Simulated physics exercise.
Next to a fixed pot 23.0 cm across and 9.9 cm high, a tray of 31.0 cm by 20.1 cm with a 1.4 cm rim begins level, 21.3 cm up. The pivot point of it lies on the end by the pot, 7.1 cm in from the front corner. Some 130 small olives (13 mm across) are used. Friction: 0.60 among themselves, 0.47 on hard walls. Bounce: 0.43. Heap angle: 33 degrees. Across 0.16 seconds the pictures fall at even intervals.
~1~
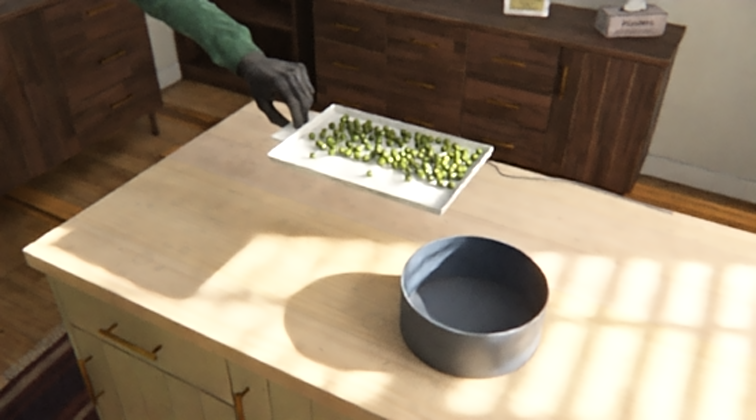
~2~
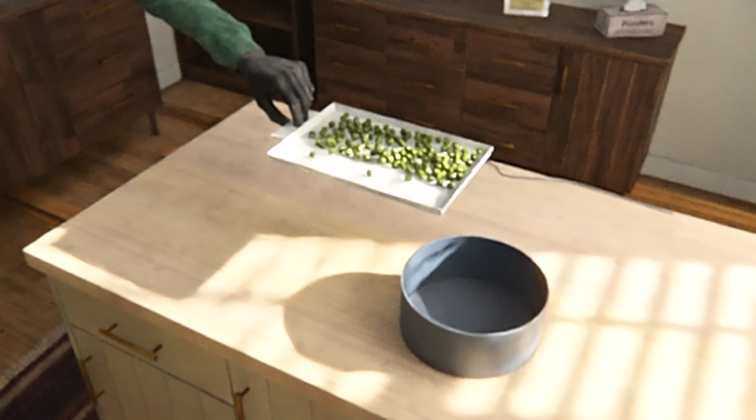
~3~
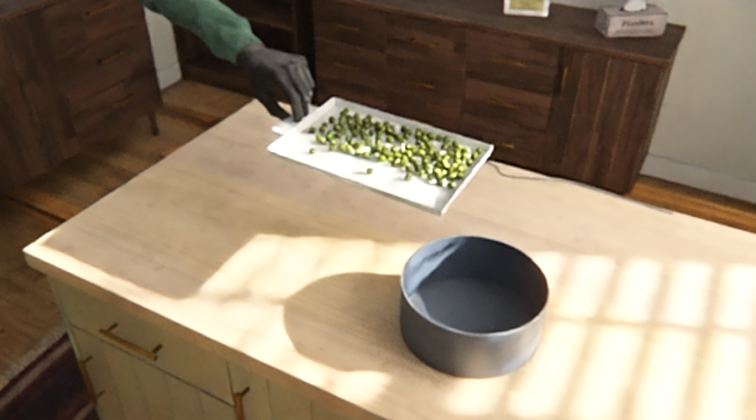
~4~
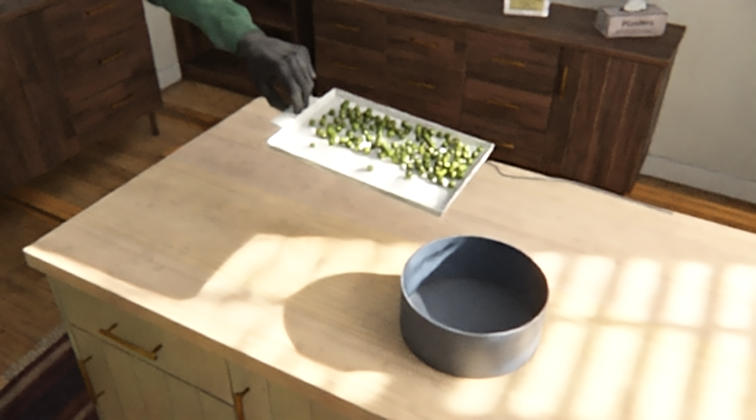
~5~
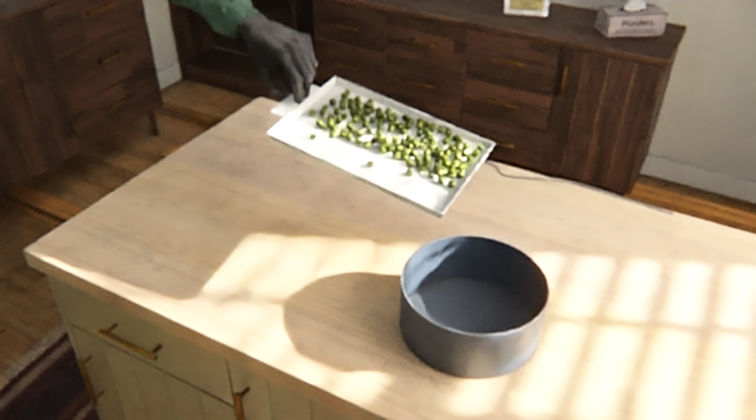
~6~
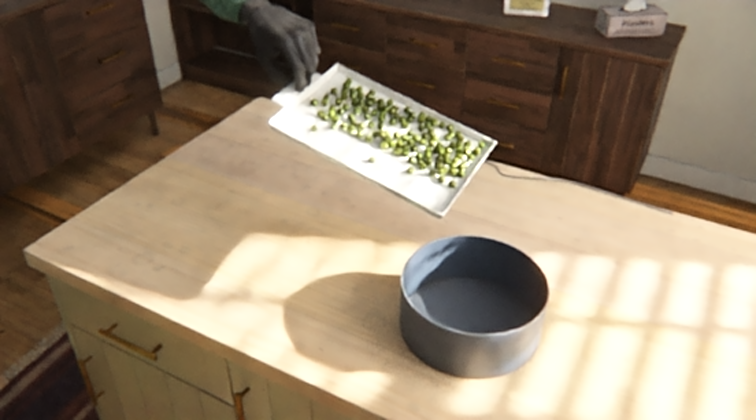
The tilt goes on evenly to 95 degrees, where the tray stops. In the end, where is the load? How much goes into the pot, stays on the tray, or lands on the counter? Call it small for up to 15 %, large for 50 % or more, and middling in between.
Pot - large, left on the tray - small, counter - small.
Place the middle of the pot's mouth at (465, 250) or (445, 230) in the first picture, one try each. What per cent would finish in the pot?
Spot one: Some 75 per cent; spot two: Some 25 per cent.
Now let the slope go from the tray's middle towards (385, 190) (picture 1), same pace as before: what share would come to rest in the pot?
Near 65 percent, give or take.
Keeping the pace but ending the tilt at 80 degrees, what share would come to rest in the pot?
I'd expect some 90 per cent in the pot.
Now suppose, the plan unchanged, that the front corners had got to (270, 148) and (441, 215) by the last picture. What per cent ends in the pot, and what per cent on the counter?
Per cent by place - pot 55, counter 45.
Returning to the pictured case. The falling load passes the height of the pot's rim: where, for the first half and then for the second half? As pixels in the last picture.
First near (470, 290), later near (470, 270).
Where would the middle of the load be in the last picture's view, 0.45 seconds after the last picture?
My estimate is roughly (458, 192).
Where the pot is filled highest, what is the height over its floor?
Measured height: Approx. 2.5 cm.
Then, 0.27 s after the last picture, tilt 55 degrees; the tray holds 100 %, the pot 0 %.
Then, 0.45 s after the last picture, tilt 81 degrees; the tray holds 90 %, the pot 0 %.
Then, 0.75 s after the last picture, tilt 95 degrees; the tray holds 5 %, the pot 90 %.
In the end, pot 100 %, tray 0 %, counter 0 %.
